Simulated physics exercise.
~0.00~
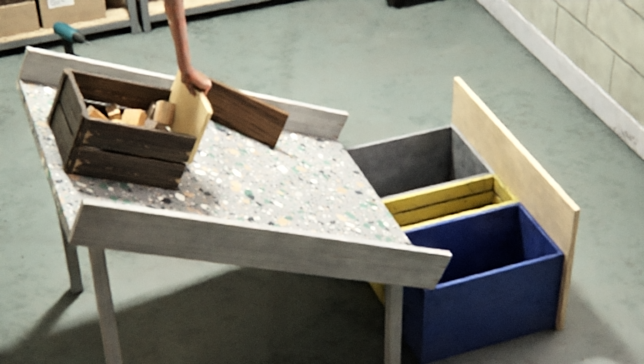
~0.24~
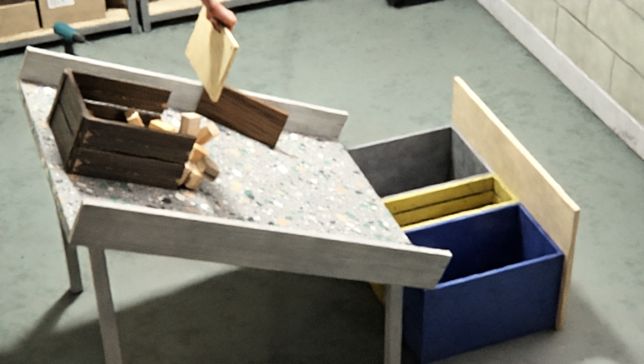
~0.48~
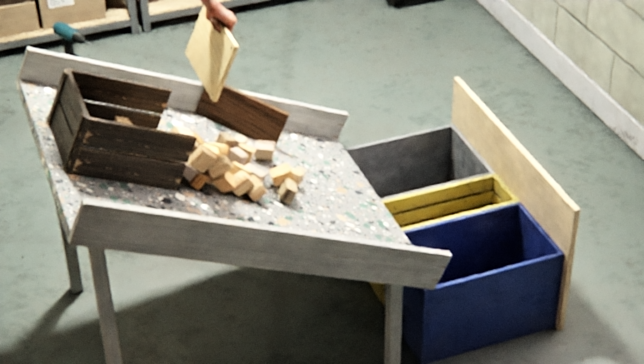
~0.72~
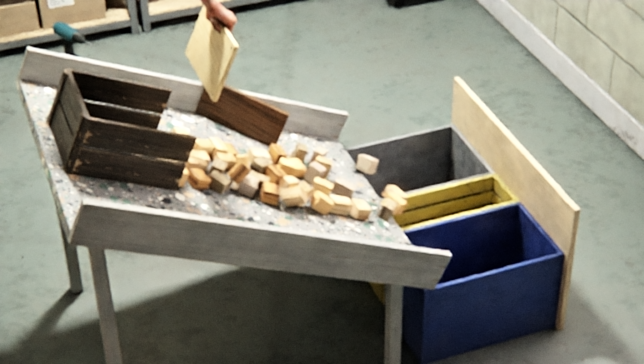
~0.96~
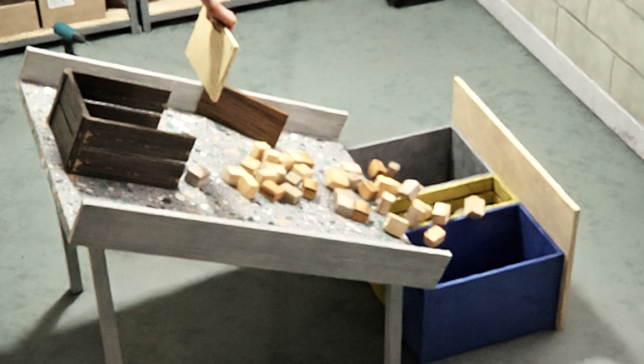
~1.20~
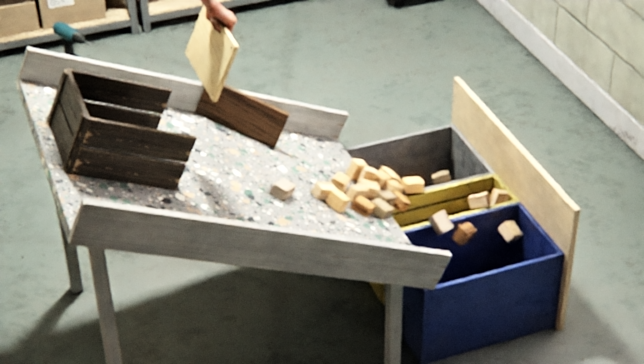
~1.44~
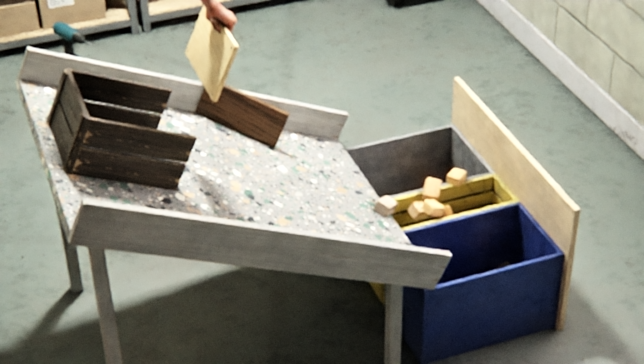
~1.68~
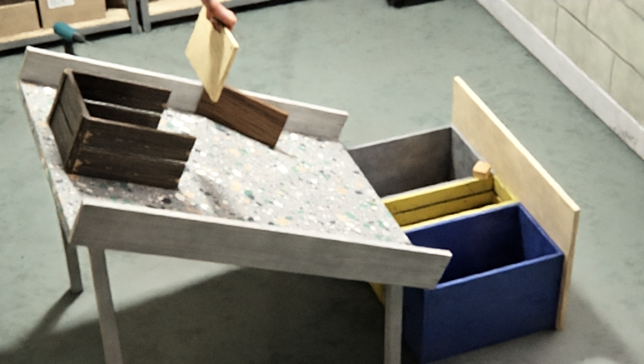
In a room with a grey floor and a pale block wall, a speckled table with raised edges slopes down to the right toward a grey, a yellow and a blue bin. A hand lifts a light wooden panel from the open end of a dark crate full of wooden blocks, then holds it clear. The blocks spill out and tumble down past an angled brown board. Spreading as they go, they drop off the lower edge into all three bins. The last ones fall away, leaving the crate and slope empty, with blocks peeking above the yellow bin's far end.
